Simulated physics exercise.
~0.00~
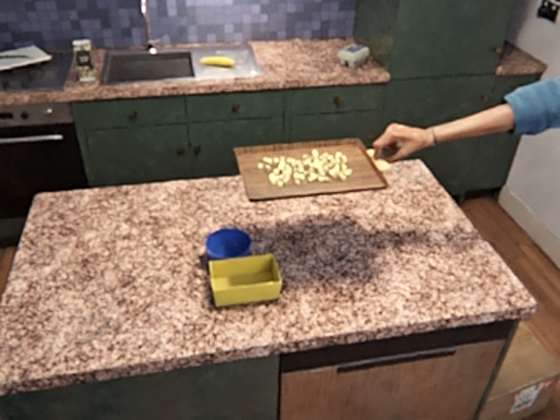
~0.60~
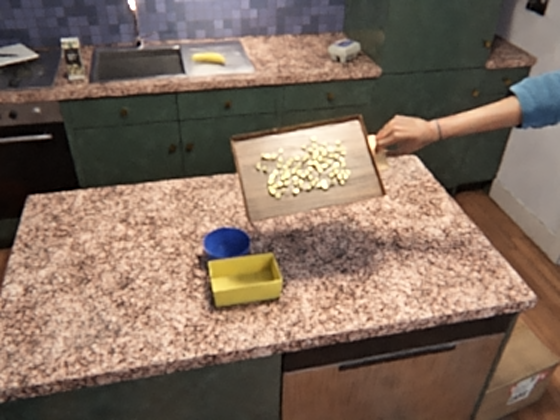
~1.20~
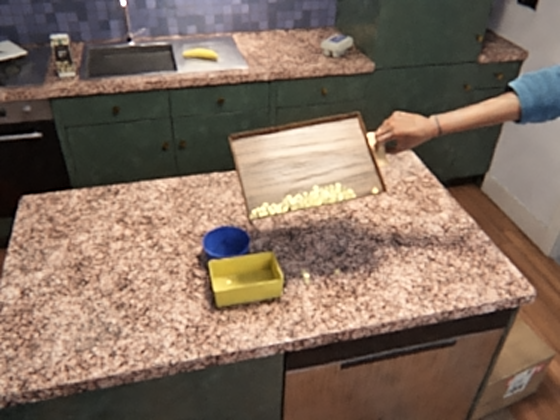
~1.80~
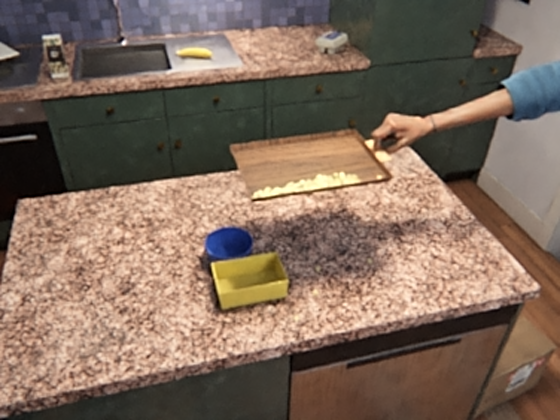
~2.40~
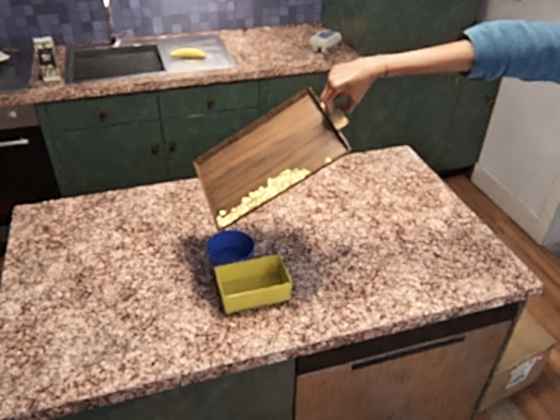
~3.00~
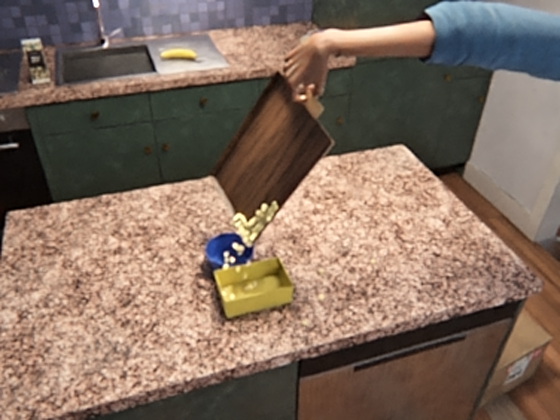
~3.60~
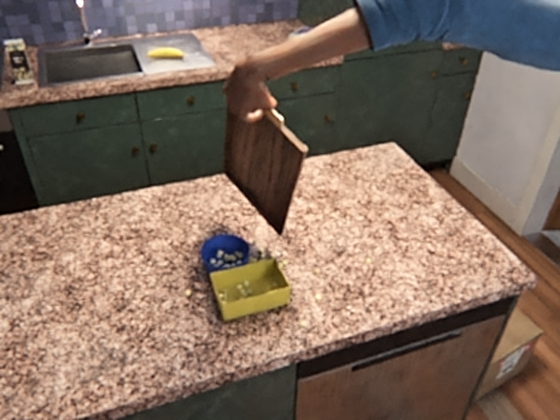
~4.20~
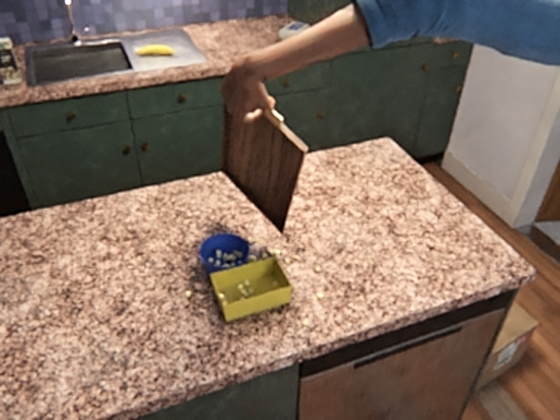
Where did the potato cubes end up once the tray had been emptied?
They were split up, with a good share in the blue dish, a good share in the yellow tin, and a good share outside both of them.
